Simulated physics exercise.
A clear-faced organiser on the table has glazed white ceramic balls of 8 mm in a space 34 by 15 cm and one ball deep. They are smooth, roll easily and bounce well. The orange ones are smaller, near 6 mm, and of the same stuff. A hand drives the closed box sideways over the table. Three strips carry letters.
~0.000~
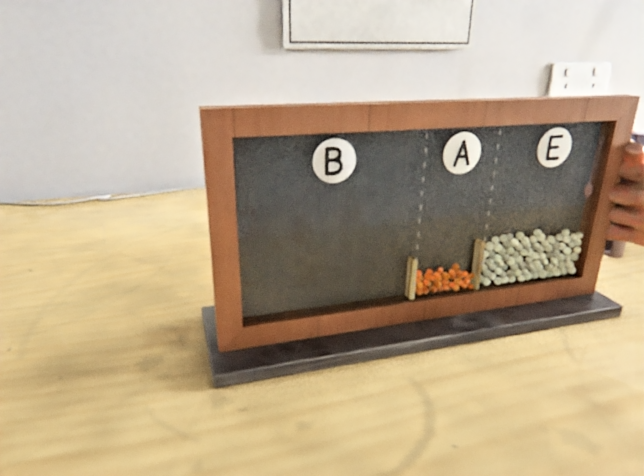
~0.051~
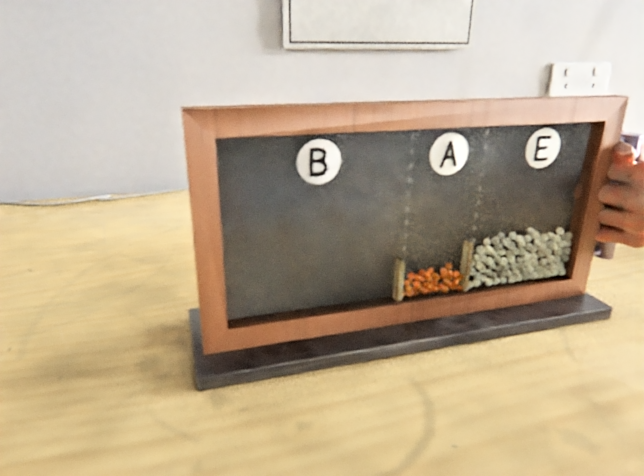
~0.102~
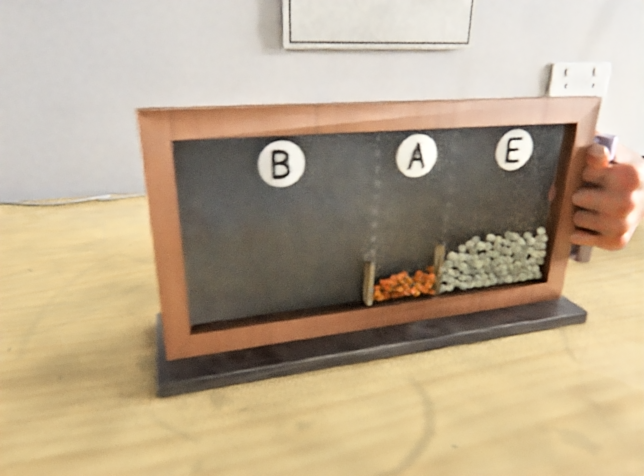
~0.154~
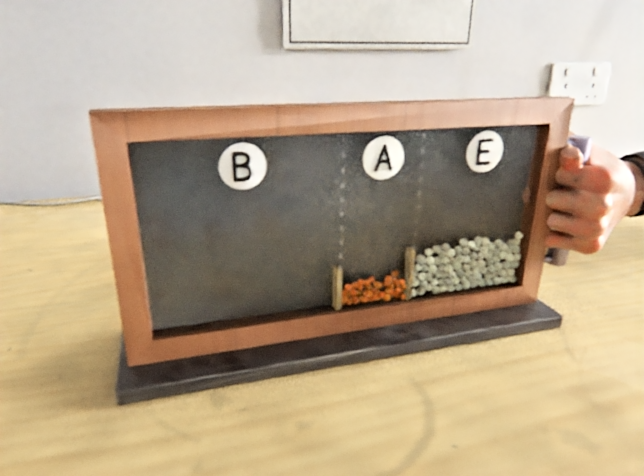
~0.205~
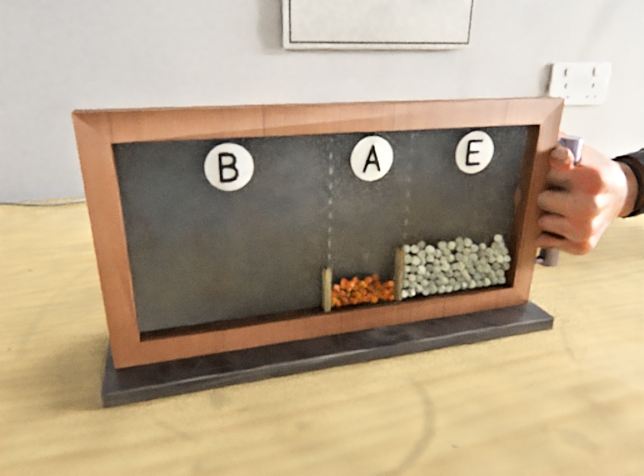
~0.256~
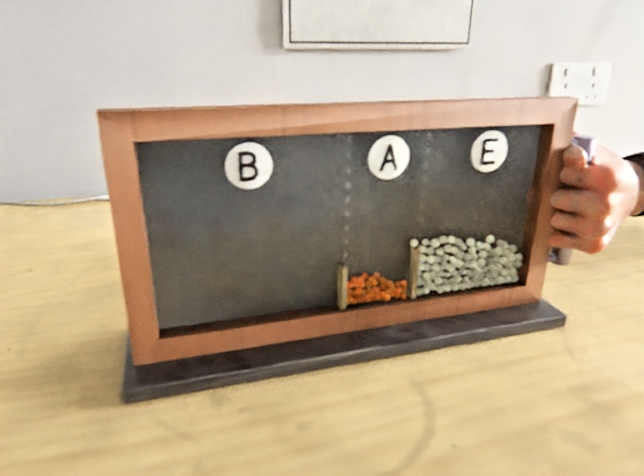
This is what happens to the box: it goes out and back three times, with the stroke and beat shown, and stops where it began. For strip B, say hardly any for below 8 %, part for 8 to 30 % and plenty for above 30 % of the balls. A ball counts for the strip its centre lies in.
Strip B hardly any.
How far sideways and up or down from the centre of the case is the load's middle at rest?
Some 8 cm right and 6 cm below.
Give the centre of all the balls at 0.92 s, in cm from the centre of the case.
Some 8 cm right and 6 cm below.
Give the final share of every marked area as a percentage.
Strip A: 40; strip B: 0; strip E: 60.
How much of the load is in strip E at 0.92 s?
About 65 per cent.
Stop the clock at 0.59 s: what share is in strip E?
Some 65 per cent.
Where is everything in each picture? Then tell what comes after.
The first picture shows at its start; about 130 balls; balls' middle (502, 265); highest (538, 233); A (462, 153), B (334, 161), E (554, 148).
In the second picture, 1 cm to the left; balls' middle (493, 266); highest (531, 232).
In the third picture, 4 cm to the left; balls' middle (467, 270); highest (541, 231); wall ends (440, 247), (369, 265).
In the fourth picture, 7 cm to the left; balls' middle (438, 274); highest (518, 235).
In the fifth picture, 8 cm to the left; balls' middle (425, 275); highest (421, 245).
In the sixth picture, 7 cm to the left; balls' middle (436, 273); highest (426, 242); A (389, 158), B (249, 166), E (489, 152).
After 0.59 s, it is 8 cm to the left; the balls' middle is 8 cm right of and 6 cm below the centre; A 35 %, E 65 %.
After 0.92 s, it is 5 cm to the left; the balls' middle is 8 cm right of and 6 cm below the centre; A 35 %, E 65 %.
After 1.20 s, it is at its start; the balls' middle is 8 cm right of and 6 cm below the centre; A 40 %, E 60 %.
At rest by 1.7 s, it is at its start; A 40 %, B 0 %, E 60 %.
